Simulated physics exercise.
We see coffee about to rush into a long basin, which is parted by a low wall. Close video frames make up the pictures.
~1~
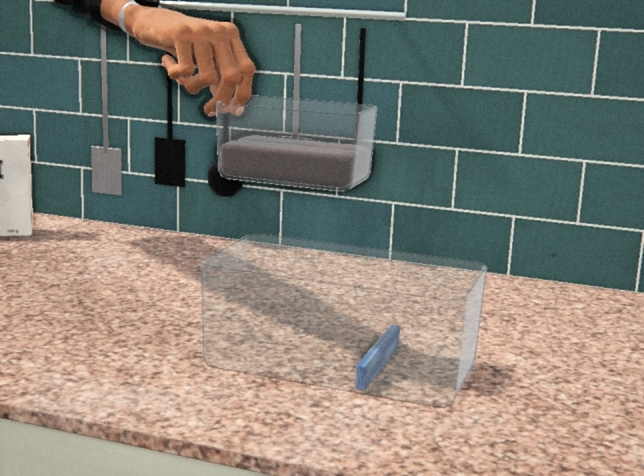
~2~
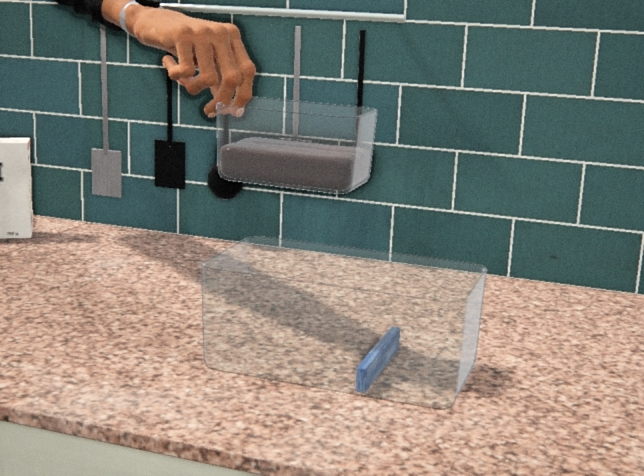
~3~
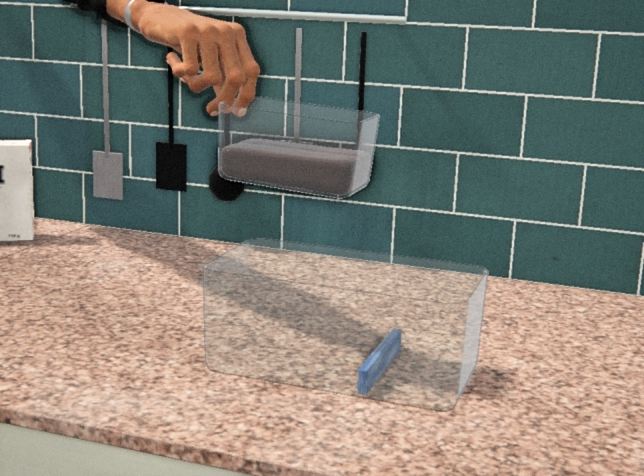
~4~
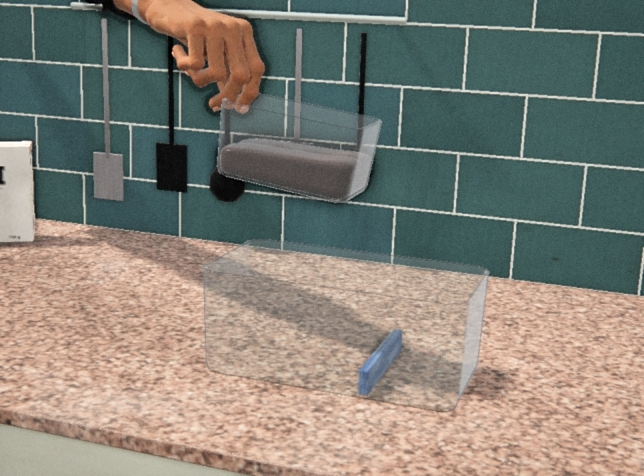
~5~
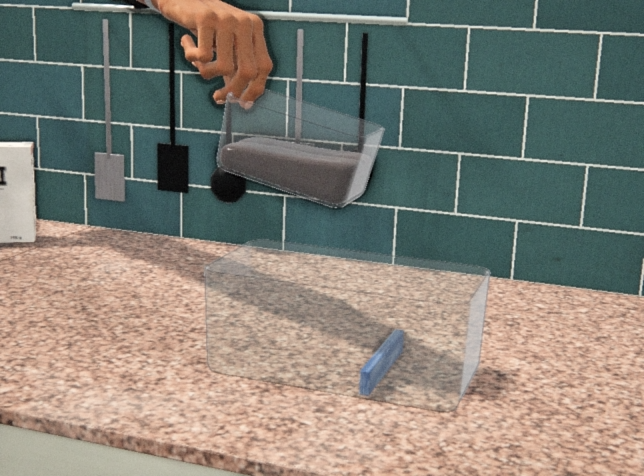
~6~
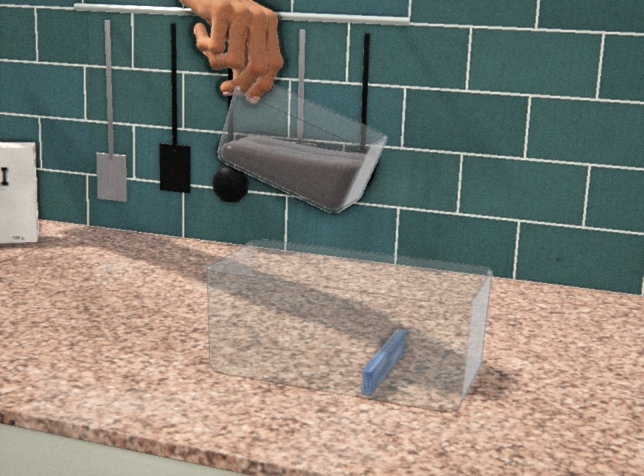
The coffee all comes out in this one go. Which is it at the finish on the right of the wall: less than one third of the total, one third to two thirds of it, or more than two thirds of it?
At the finish the right of the wall has one third to two thirds of the total.
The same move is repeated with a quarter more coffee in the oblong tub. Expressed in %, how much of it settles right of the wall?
Estimated share: Close to 55 per cent.
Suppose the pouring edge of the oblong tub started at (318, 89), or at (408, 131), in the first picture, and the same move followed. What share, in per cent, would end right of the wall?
Close to 10 in a hundred, and close to 80 in a hundred.
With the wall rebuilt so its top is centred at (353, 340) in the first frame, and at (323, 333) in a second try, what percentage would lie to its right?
About 90 per cent on the first try, and 95 per cent on the second.
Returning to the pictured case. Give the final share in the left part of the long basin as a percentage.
Close to 45 percent.
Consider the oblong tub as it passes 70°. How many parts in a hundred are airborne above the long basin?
30 in a hundred.
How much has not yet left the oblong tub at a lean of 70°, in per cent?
60 %.
A moment on, the oblong tub is tipped part way and 60 per cent is still to pour, 1 is left of the wall and 8 right of it.
Next, the oblong tub is tipped on its side and 21 per cent is still to pour, 14 is left of the wall and 51 right of it.
Then the oblong tub is tipped on its side and 4 per cent is still to pour, 38 is left of the wall and 54 right of it.
Later the oblong tub is tipped on its side and 0 per cent is still to pour, 44 is left of the wall and 54 right of it.
At rest 45 per cent lies left of the wall, 54 right of it and 1 outside.
